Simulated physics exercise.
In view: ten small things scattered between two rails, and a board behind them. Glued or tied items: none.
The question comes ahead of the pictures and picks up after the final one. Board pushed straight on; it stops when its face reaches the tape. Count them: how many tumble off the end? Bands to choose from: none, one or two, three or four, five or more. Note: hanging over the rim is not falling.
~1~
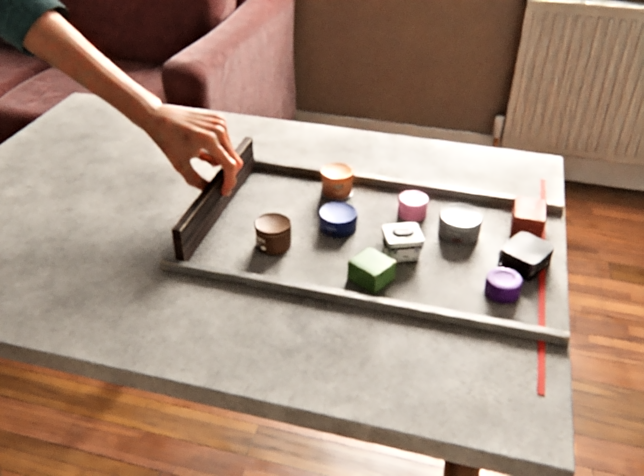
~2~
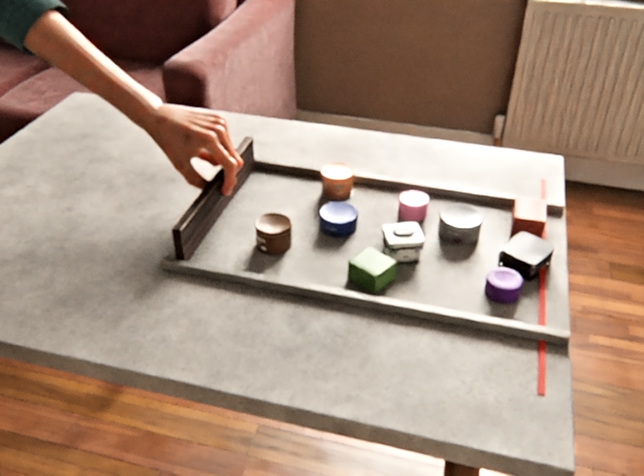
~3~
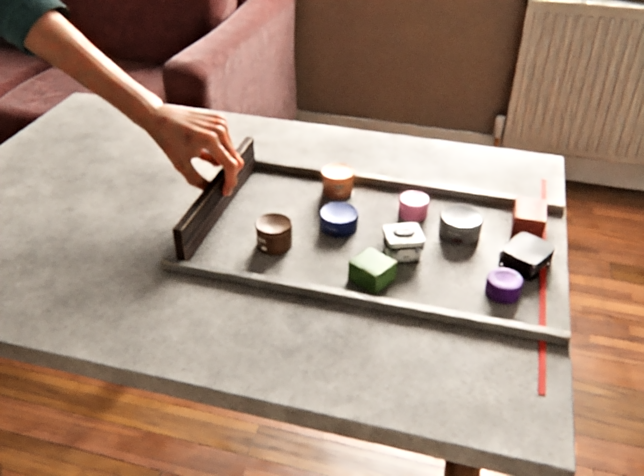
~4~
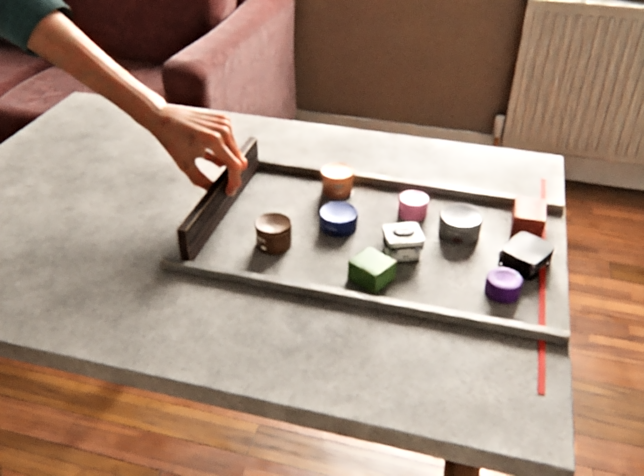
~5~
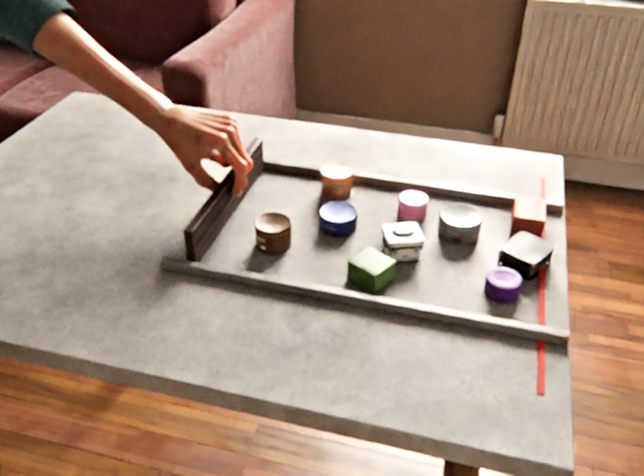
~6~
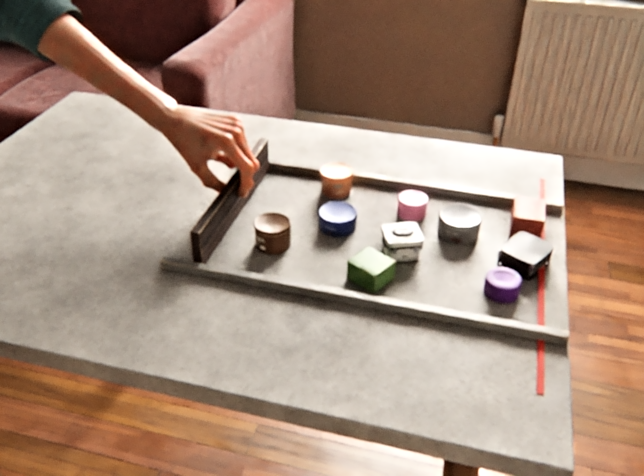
Final answer: Five or more.
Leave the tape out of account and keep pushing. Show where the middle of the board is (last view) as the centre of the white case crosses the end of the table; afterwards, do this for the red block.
Middle: Roughly (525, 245); roughly (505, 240).
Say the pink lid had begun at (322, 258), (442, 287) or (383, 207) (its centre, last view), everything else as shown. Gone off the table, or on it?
Try one it is not knocked off; try two it goes off the edge; try three it is not knocked off.
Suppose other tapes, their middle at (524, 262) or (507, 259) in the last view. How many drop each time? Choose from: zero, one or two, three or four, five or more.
At each place: 3 or 4 and 1 or 2.
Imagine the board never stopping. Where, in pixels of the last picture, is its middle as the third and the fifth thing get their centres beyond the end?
Its centre point is roughly (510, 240) and later (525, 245).
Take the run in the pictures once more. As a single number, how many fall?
That totals 5.
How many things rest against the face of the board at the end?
Contact count: 5.
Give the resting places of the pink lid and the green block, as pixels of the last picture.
Roughly (559, 233) for the first and roughly (561, 315) for the second.
Soon after, none off yet; black case at rest near (525, 256); red block at rest near (527, 219); purple lid at rest near (502, 285).
Then, none off yet; black case at rest near (528, 255); red block moving near (531, 219); purple lid at rest near (502, 285).
At rest, the number that fall off is five or more; fallen, white case, grey tub, purple lid, red block and black case.
